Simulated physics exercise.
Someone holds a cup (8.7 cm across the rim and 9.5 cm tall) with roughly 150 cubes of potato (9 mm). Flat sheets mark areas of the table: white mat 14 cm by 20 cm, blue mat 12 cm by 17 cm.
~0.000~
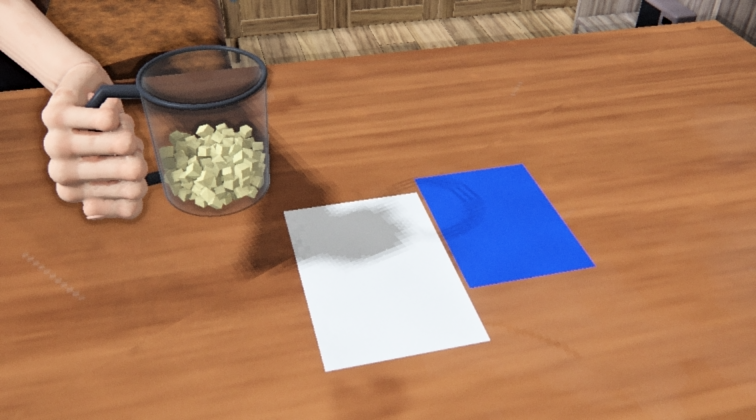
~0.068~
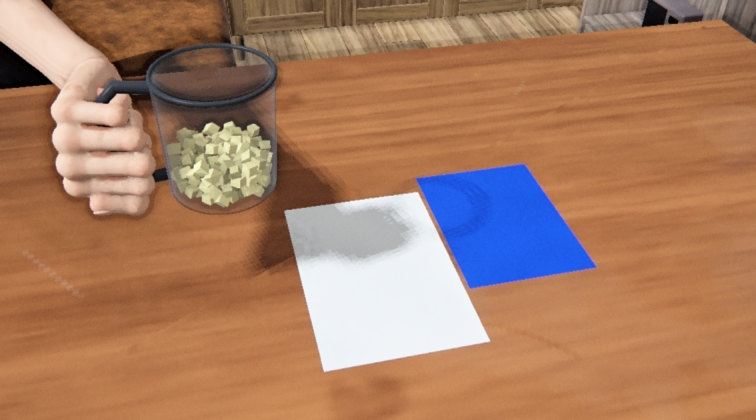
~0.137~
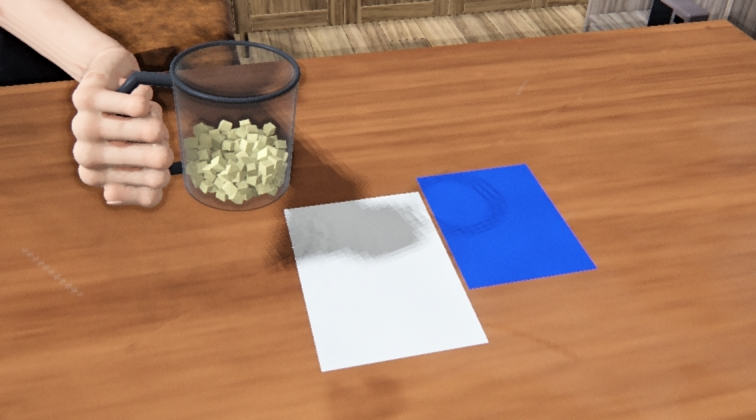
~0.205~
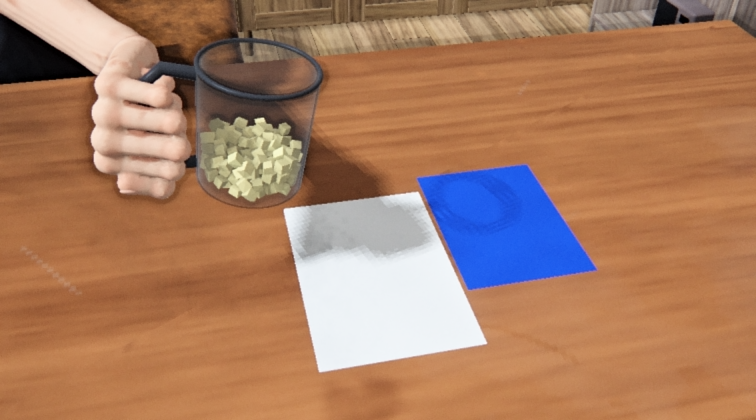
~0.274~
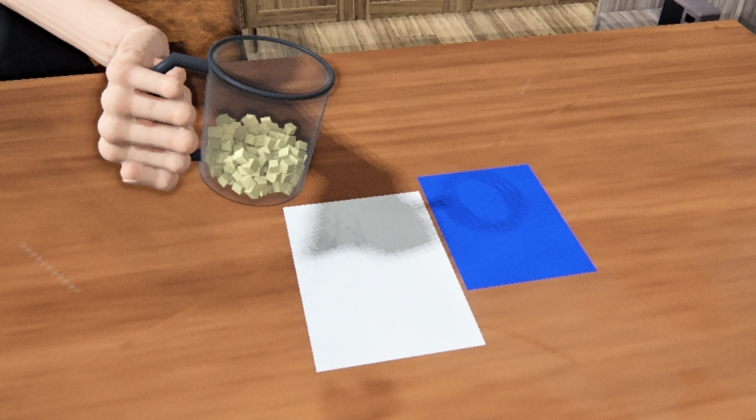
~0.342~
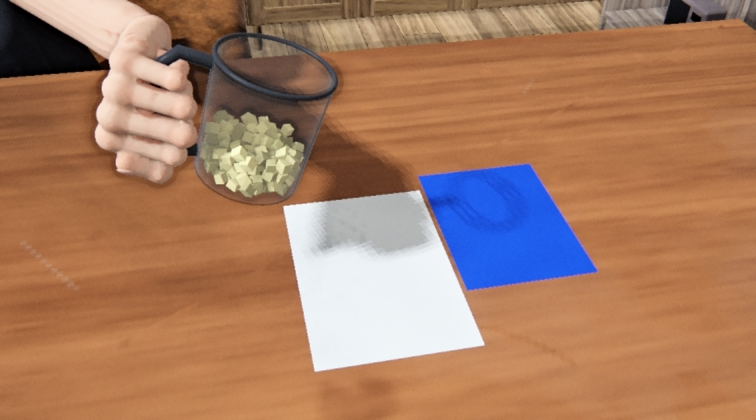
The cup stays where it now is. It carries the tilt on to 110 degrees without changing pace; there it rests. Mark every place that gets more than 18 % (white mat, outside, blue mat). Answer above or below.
White mat above, outside below, blue mat below.
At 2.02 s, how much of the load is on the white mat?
Near 35 per cent so far.
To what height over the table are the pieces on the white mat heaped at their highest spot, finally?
Roughly 1.5 cm.
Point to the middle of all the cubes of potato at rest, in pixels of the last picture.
Near (366, 256).
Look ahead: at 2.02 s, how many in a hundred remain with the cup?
Some 65 per cent of the load.
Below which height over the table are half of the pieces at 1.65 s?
About 14 cm.
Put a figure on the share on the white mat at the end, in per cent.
Roughly 85 per cent.
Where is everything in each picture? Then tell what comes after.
In the first picture, cup at (209, 125); tilt 0 degrees; moved 0.0 cm; lip at (264, 69); top of the load at (218, 137); white mat at (377, 270); blue mat at (499, 220).
In the second picture, cup at (218, 123); tilt 1 degrees; moved 0.6 cm; lip at (274, 68); top of the load at (191, 135).
In the third picture, cup at (237, 119); tilt 5 degrees; moved 2.1 cm; low side right; lip at (297, 69); top of the load at (200, 131).
In the fourth picture, cup at (255, 116); tilt 9 degrees; moved 3.5 cm; low side right; lip at (319, 71); top of the load at (284, 129).
In the fifth picture, cup at (264, 113); tilt 13 degrees; moved 4.2 cm; low side right; lip at (331, 73); top of the load at (235, 129).
In the sixth picture, cup at (264, 111); tilt 18 degrees; moved 4.2 cm; low side right; lip at (334, 77); top of the load at (233, 126); white mat at (374, 269); blue mat at (502, 221). It turns about 65 degrees a second.
After 0.84 s, tilt 49 degrees; cup 100 %; middle of all pieces on or above the table near (233, 146).
After 1.26 s, tilt 76 degrees; cup 100 %; middle of all pieces on or above the table near (232, 141).
Then, at 1.65 s, tilt 100 degrees; cup 100 %; middle of all pieces on or above the table near (230, 134).
After 2.02 s, tilt 110 degrees; cup 65 %, white mat 35 %; middle of all pieces on or above the table near (299, 182).
At rest (3.8 s), cup 0 %, blue mat 5 %, white mat 85 %, outside 10 %.
